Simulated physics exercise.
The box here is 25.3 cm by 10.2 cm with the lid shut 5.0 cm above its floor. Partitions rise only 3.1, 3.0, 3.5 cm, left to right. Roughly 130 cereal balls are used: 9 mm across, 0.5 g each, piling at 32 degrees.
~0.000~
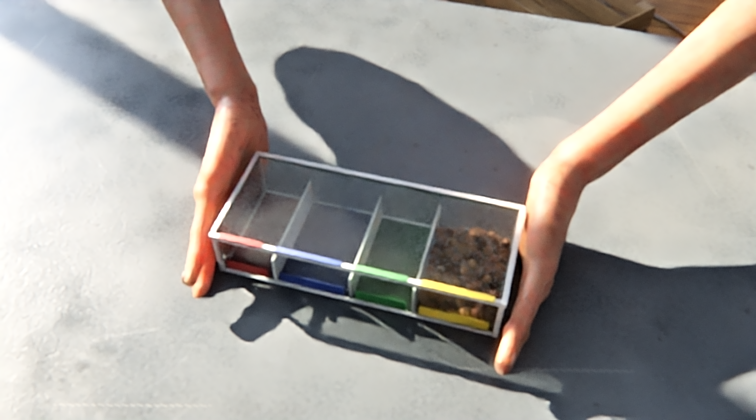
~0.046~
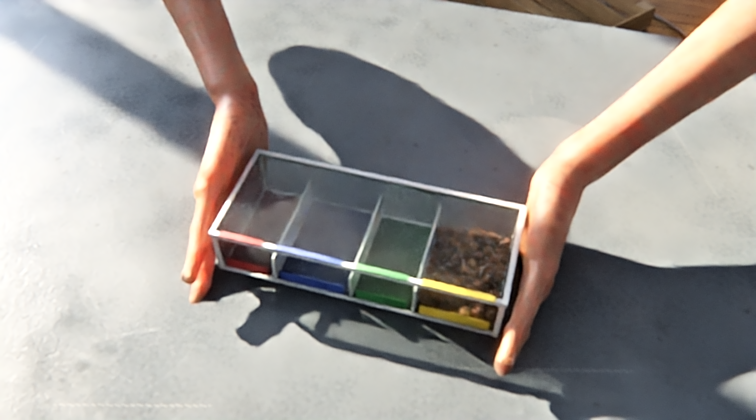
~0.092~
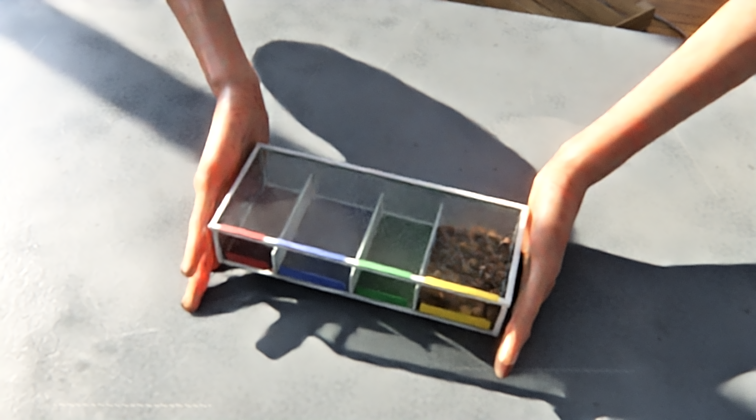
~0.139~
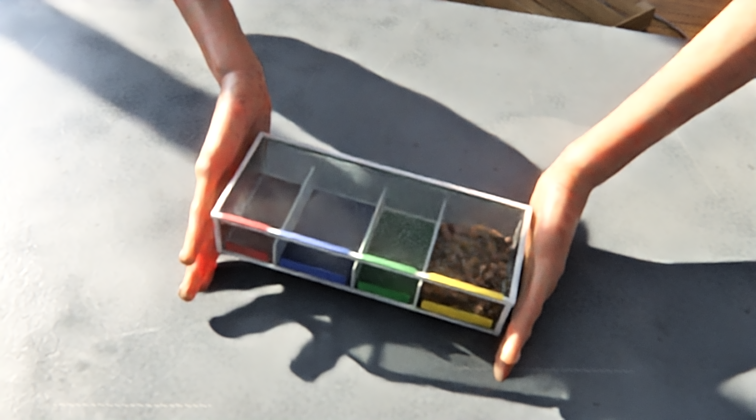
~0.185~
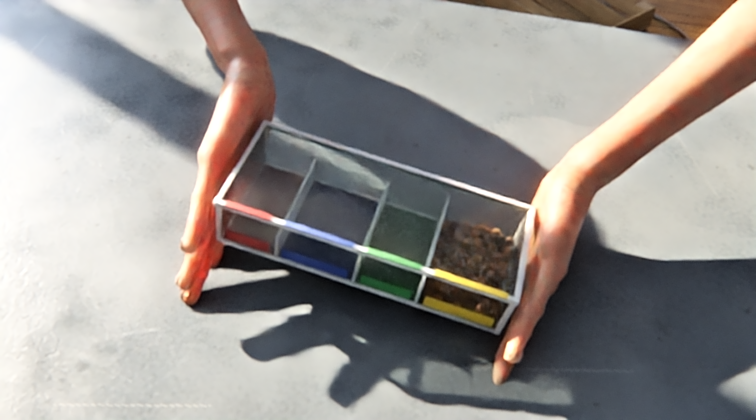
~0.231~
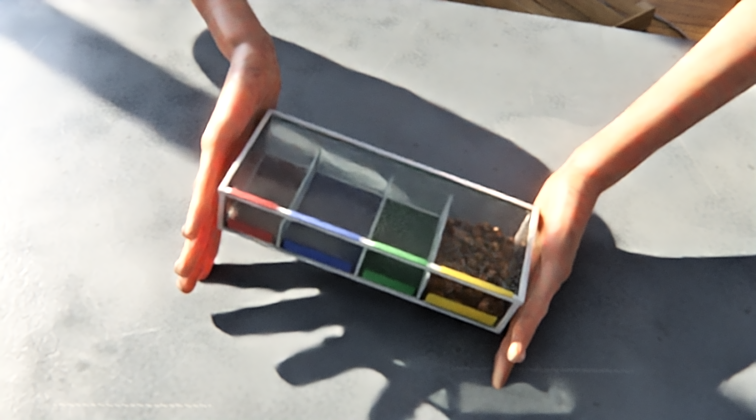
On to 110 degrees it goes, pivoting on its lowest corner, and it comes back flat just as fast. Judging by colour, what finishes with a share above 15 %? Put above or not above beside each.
In the end red: It'll probably finish at or short of fifteen percent of the pieces; blue: It'll probably finish at or short of fifteen percent of the pieces; green: It'll probably finish at or short of fifteen percent of the pieces; yellow: It'll probably finish past fifteen percent of the pieces.
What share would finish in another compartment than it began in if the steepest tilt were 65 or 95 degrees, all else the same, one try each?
Some 0 and 0 per cent.
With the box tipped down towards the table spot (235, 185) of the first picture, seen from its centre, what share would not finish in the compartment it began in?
My guess is roughly 50 percent.
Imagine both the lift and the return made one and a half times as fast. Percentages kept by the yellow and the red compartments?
Then the yellow compartment would hold 100 per cent and the red one 0 per cent.
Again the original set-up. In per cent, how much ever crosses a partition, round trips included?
Estimate: Around 0 %.
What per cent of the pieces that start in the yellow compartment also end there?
Share retained: Some 100 per cent.
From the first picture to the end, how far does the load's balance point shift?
Displacement: Near 2.0 cm.
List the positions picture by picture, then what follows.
In the first picture, box tilt 0 degrees, front corners at (215, 235) and (502, 302); yellow 100 %.
In the second picture, box tilt 1 degrees, front corners at (215, 233) and (503, 301).
In the third picture, box tilt 3 degrees, front corners at (215, 226) and (505, 301).
In the fourth picture, box tilt 6 degrees, front corners at (217, 214) and (509, 300), lowest corner right back.
In the fifth picture, box tilt 9 degrees, front corners at (220, 202) and (514, 299), lowest corner right back.
In the sixth picture, box tilt 13 degrees, front corners at (225, 189) and (518, 298), lowest corner right back; yellow 100 %. The box's pace is about 75 degrees a second.
After 1.56 s, tilt 110 degrees; yellow 100 %.
After 2.45 s, tilt 50 degrees; yellow 100 %.
After 3.34 s, tilt 0 degrees; yellow 100 %.
In the end, at 4.1 s, red 0 %, blue 0 %, green 0 %, yellow 100 %.
